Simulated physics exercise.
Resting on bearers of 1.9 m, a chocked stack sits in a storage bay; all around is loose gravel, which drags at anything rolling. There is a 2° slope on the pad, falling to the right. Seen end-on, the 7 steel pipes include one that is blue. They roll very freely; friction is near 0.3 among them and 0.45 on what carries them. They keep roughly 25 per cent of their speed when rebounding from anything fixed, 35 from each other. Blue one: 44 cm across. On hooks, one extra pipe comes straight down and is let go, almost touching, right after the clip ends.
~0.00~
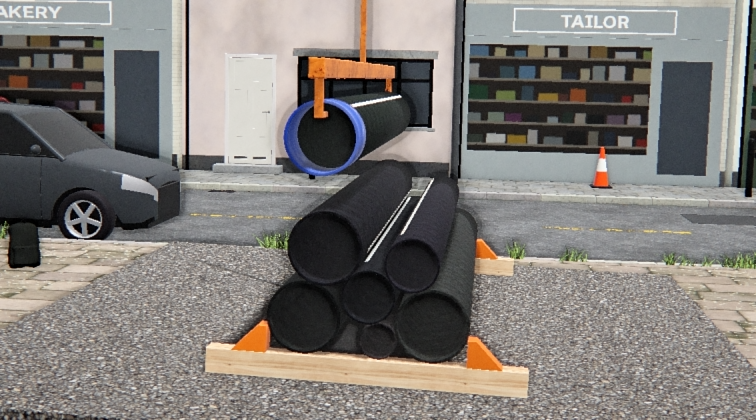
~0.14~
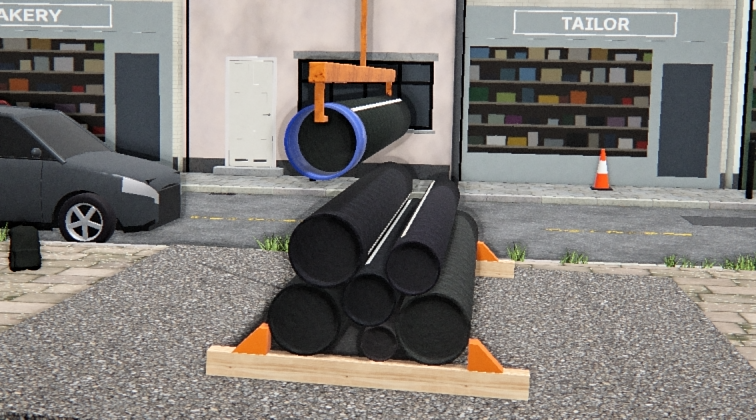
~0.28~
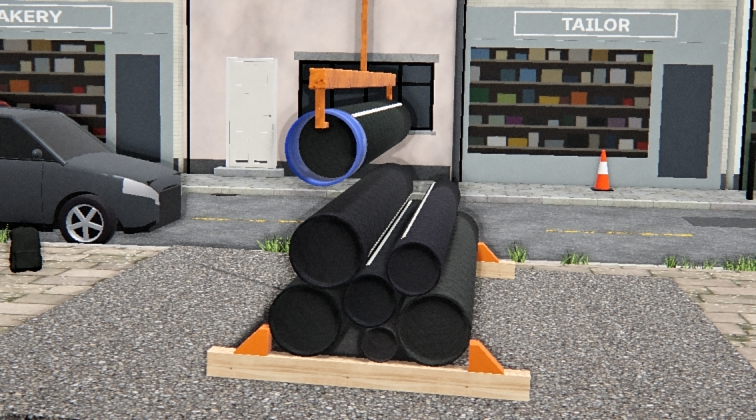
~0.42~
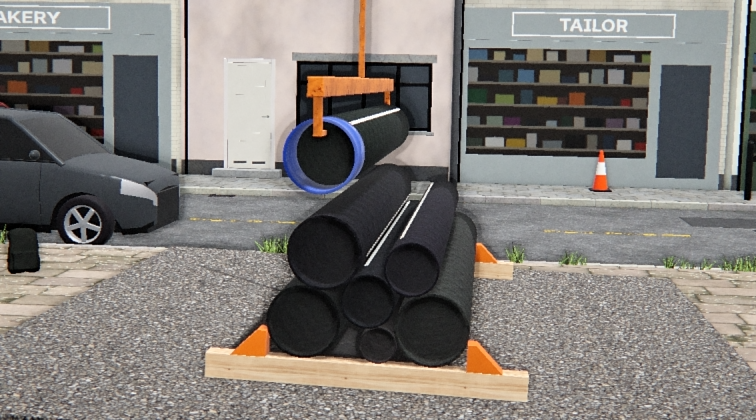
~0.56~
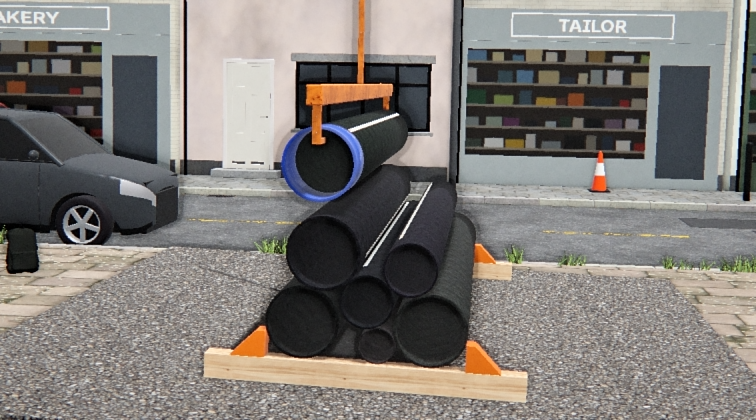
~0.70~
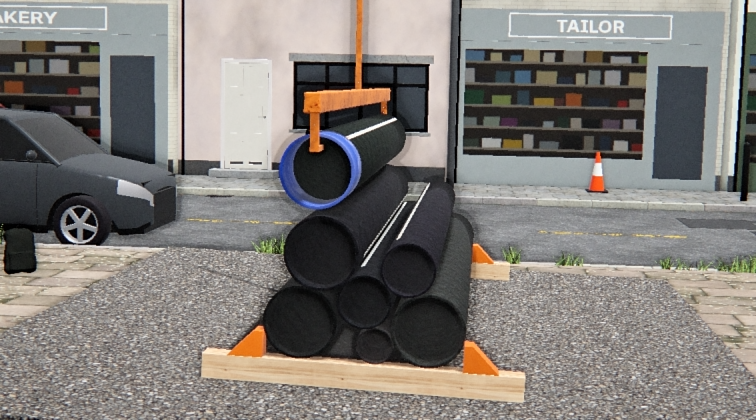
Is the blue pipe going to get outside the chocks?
Yes, honestly, it goes over a chock.
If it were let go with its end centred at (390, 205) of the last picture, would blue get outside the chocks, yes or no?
Released there, blue: It does not happen.
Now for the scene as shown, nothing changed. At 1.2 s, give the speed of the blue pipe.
Its speed is roughly 0.3 m/s.
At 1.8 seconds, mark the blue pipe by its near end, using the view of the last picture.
That would be about (232, 275) in pixels.
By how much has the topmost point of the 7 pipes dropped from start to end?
Some 65 centimetres.
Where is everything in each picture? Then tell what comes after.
The first frame shows blue (320, 138); blue hangs on the hooks; 3 form the bottom row.
The second frame shows blue (321, 143); blue hangs on the hooks; lowered 1 cm.
The third frame shows blue (321, 149); blue hangs on the hooks; lowered 4 cm.
The fourth frame shows blue (319, 157); blue hangs on the hooks; lowered 8 cm.
The fifth frame shows blue (318, 165); blue hangs on the hooks; lowered 12 cm.
The sixth frame shows blue (316, 172); blue hangs on the hooks; lowered 16 cm.
Then, 1.2 s in, blue is up on others, 20 cm inside the left chock, rolling left; 0 of 7 are outside the chocks.
Then, 1.8 s in, blue is beyond the left chock, rolling left; 1 of 7 is outside the chocks.
In the end (2.8 s), blue is beyond the left chock; 1 of 7 is outside the chocks.
